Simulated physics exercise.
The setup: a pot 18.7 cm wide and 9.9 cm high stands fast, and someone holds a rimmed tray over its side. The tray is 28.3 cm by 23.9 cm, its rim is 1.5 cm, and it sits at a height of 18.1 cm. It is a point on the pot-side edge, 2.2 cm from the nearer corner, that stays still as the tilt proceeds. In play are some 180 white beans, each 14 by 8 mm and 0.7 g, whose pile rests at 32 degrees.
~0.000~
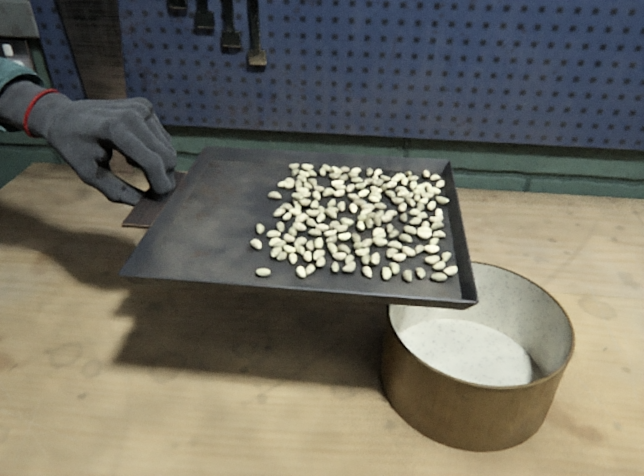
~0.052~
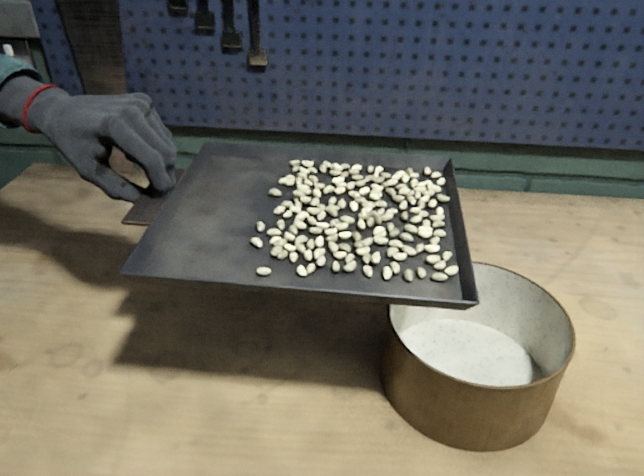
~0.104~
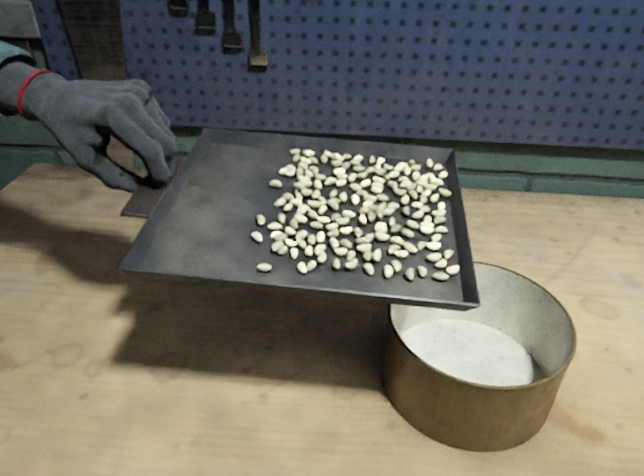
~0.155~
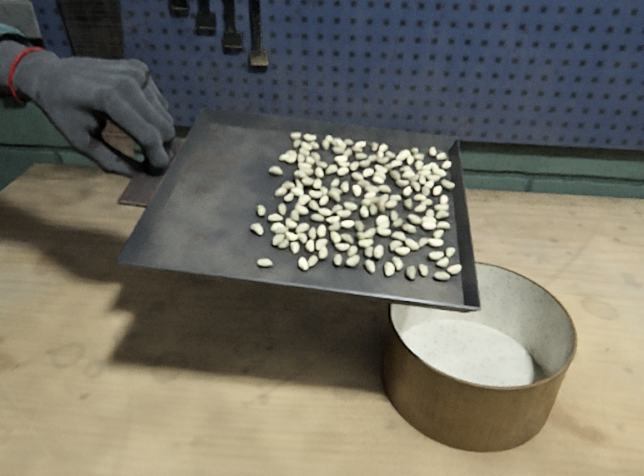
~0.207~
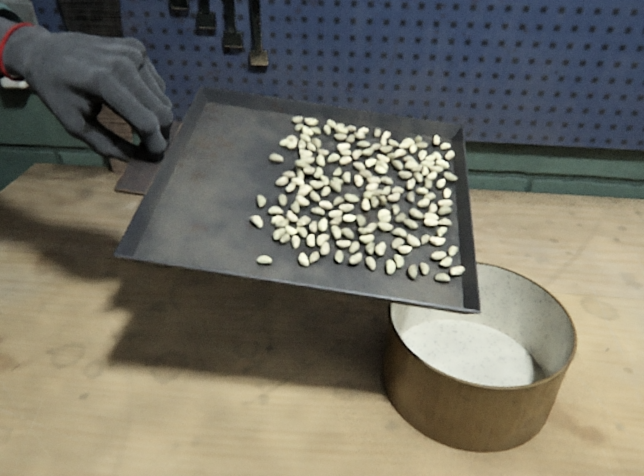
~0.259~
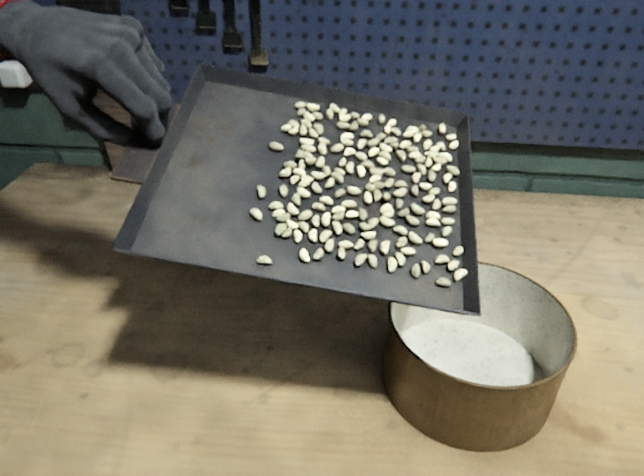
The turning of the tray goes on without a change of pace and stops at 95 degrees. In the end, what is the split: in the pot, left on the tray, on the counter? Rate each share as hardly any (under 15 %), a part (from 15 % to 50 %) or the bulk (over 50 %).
Pot: Hardly any; tray: Hardly any; counter: The bulk.
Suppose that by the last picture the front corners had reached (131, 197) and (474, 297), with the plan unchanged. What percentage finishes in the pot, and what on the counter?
Split: Pot = 75, counter = 25.
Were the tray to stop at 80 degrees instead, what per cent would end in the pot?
I'd expect some 0 per cent in the pot.
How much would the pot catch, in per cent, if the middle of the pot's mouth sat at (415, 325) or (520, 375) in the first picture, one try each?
Estimates: 5 % and 65 %, in that order.
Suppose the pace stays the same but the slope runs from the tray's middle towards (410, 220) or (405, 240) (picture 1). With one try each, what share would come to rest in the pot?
Some 60 and 80 per cent.
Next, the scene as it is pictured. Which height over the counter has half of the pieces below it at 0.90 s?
Median height: Approx. 2 cm.
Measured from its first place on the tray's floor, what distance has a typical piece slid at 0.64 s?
By then it sits near 11 cm from where it began.
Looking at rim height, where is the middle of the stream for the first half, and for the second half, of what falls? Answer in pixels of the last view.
Around (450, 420), then around (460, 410).
After 0.64 s, tilt 55 degrees; the tray holds 90 %, the pot 0 %.
After 0.90 s, tilt 80 degrees; the tray holds 10 %, the pot 0 %.
Then, at 1.26 s, tilt 95 degrees; the tray holds 0 %, the pot 0 %.
At rest (2.2 s), pot 0 %, tray 0 %, counter 100 %.
